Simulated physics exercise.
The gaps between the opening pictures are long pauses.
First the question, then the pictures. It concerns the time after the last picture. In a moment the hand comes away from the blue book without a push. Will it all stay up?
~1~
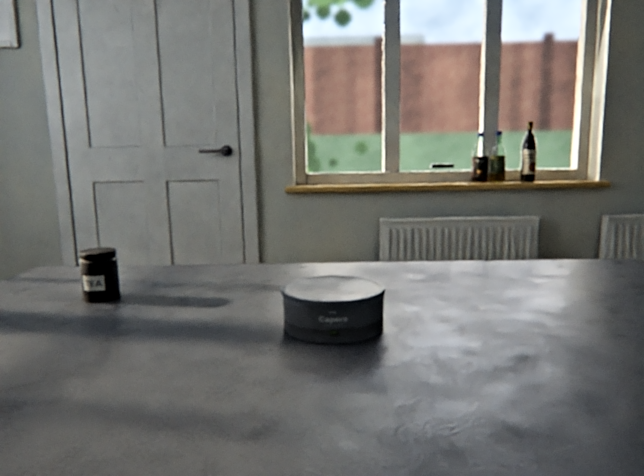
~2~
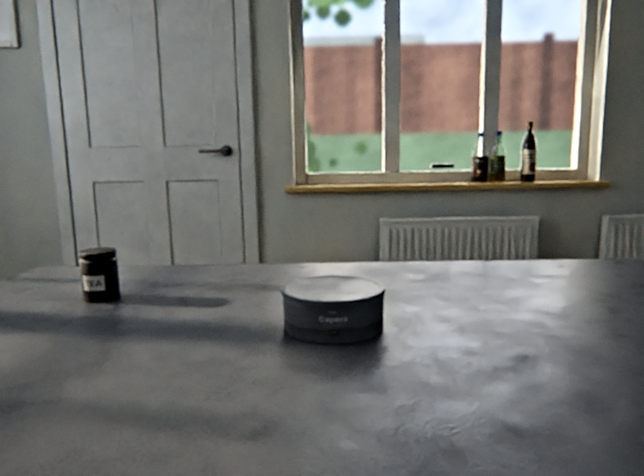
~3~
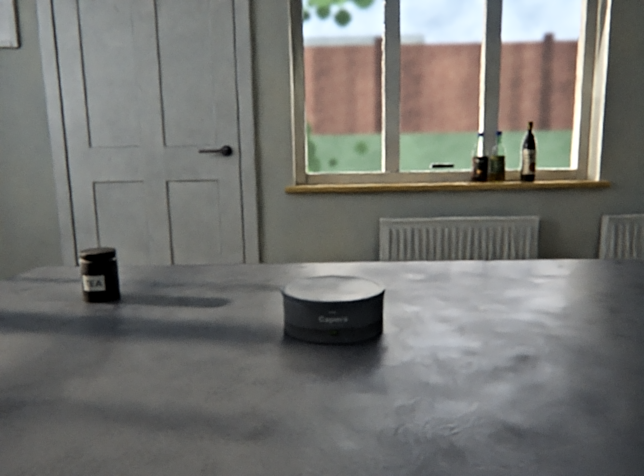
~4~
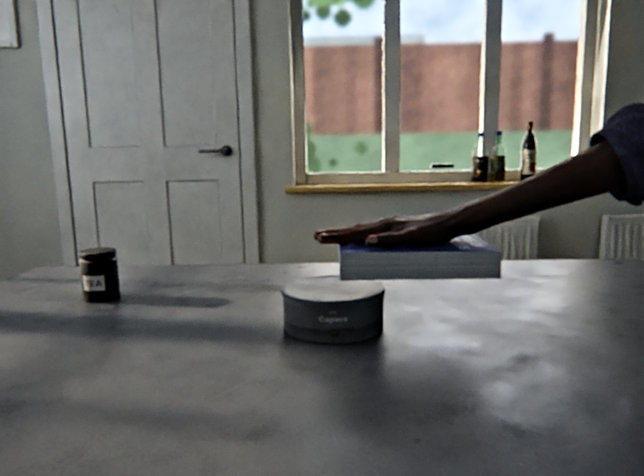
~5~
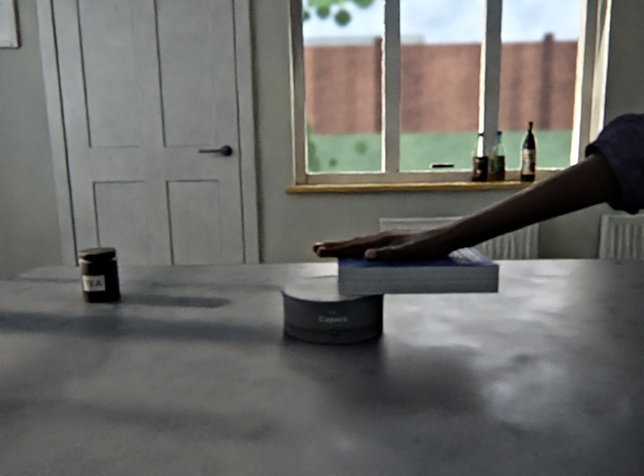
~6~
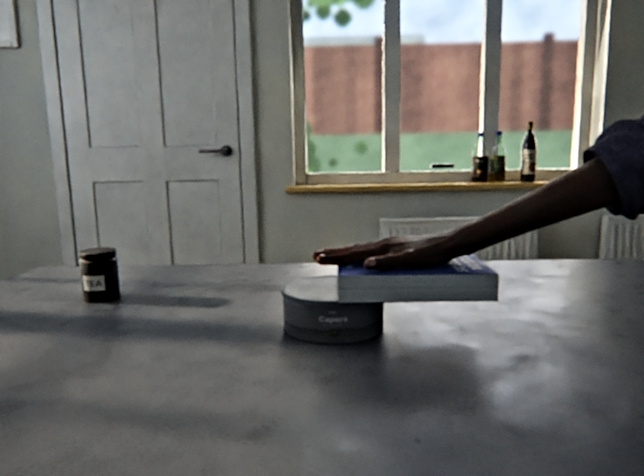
I expect something to leave its place.
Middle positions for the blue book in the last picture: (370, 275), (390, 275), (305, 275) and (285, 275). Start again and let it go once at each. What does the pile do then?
Stays standing, topples over, stays standing, stays standing.
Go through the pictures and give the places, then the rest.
In the first picture, the last thing is not in view yet; black jar (100, 274).
In the second picture, the last thing is not in view yet; black jar (100, 274).
In the third picture, the last thing is not in view yet; black jar (100, 274).
The fourth picture shows coming down; blue book (411, 253); black jar (100, 274).
The fifth picture shows coming down; blue book (409, 266); black jar (100, 274).
The sixth picture shows in place under the hand; blue book (409, 273); black jar (100, 274).
Then, 0.20 s later than the last frame, blue book tilted by 20° near (411, 283).
Then, 0.70 s later than the last frame, blue book tilted by 27° near (409, 285).
Then, 1.50 s later than the last frame, blue book resting near (409, 285).
When it is over, left askew, blue book; the other 2 as before. End places, in pixels of the last picture, blue book near (409, 285). The pile loses its balance.
